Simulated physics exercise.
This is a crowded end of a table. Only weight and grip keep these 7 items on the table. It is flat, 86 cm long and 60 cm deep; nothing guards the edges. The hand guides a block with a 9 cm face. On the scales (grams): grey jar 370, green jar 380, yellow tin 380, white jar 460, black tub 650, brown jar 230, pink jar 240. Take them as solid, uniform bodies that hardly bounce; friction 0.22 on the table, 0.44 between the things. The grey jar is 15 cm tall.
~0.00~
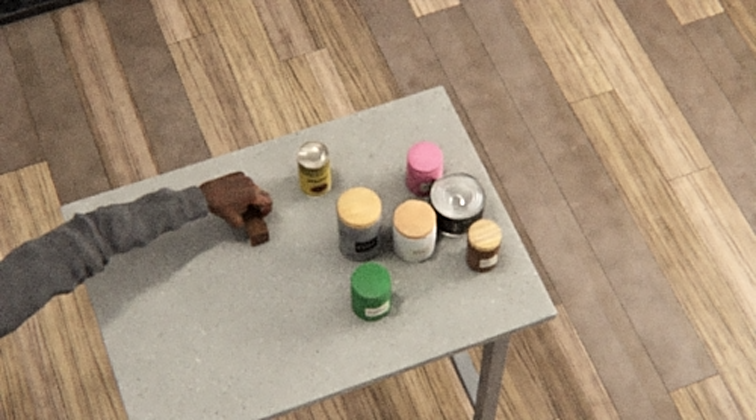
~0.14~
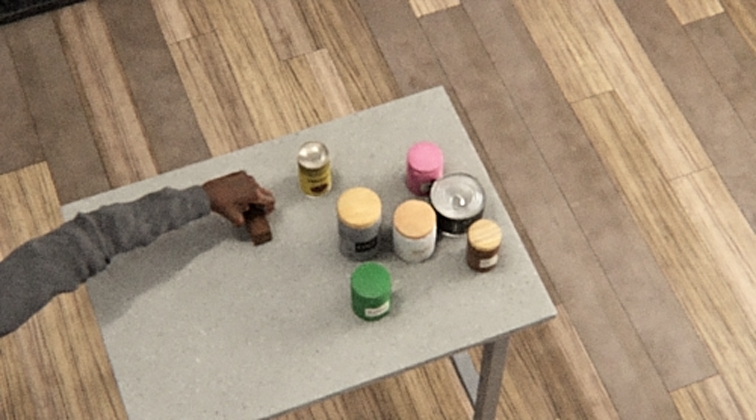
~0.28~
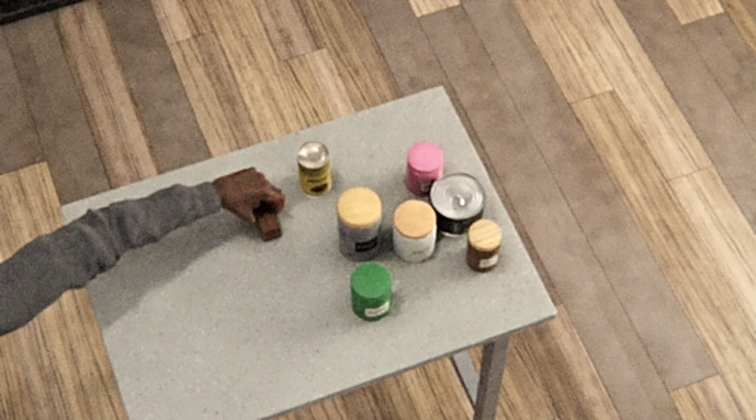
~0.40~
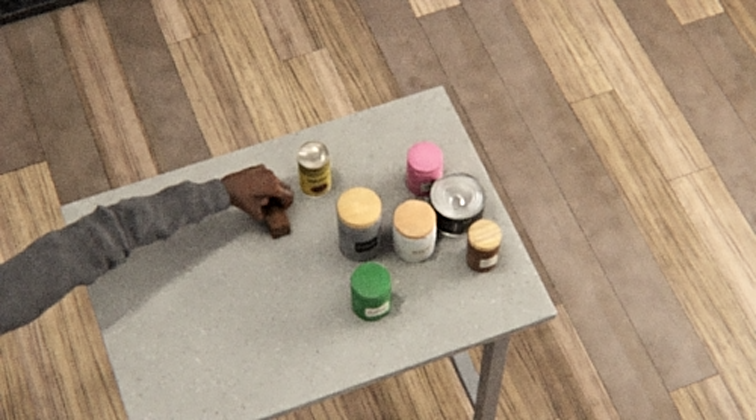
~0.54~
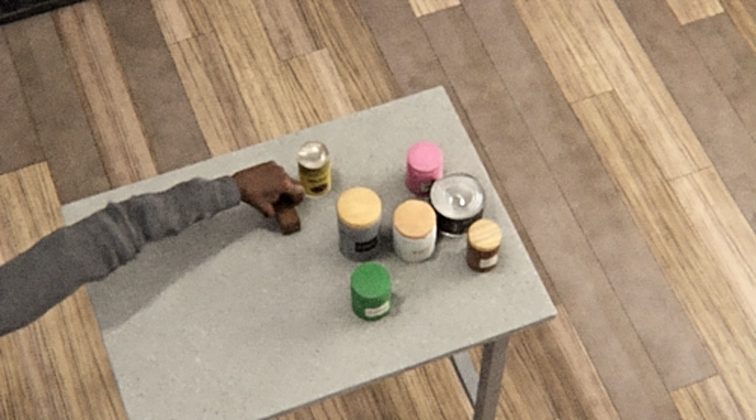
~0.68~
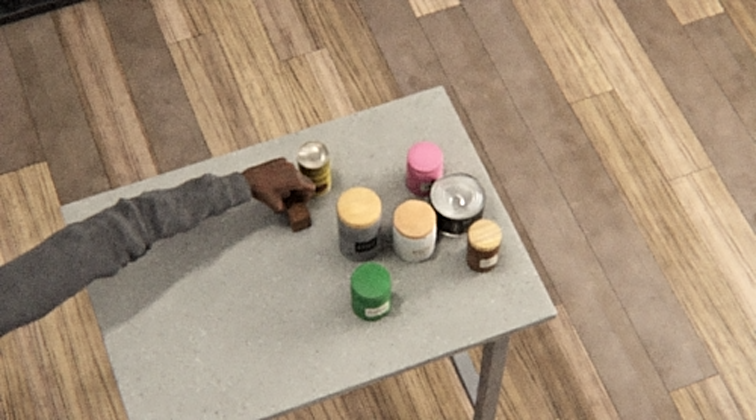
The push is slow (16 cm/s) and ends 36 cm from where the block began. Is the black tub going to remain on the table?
The black tub remains on top.
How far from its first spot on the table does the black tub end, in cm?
About 0 cm.
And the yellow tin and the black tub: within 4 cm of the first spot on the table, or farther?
The yellow tin ends elsewhere; the black tub keeps its place.
By 0.98 s, pusher on by 14 cm; yellow tin 4 cm from its spot.
By 1.28 s, pusher on by 19 cm; yellow tin 8 cm from its spot.
By 1.68 s, pusher on by 25 cm; yellow tin 12 cm from its spot.
By 2.28 s, pusher on by 35 cm; yellow tin 12 cm from its spot; pink jar 4 cm from its spot.
When it is over (2.8 s), not toppled but over 4 cm from the start, yellow tin and pink jar; the other 5 within 4 cm of the start. End places, in pixels of the last picture, black tub near (458, 204).
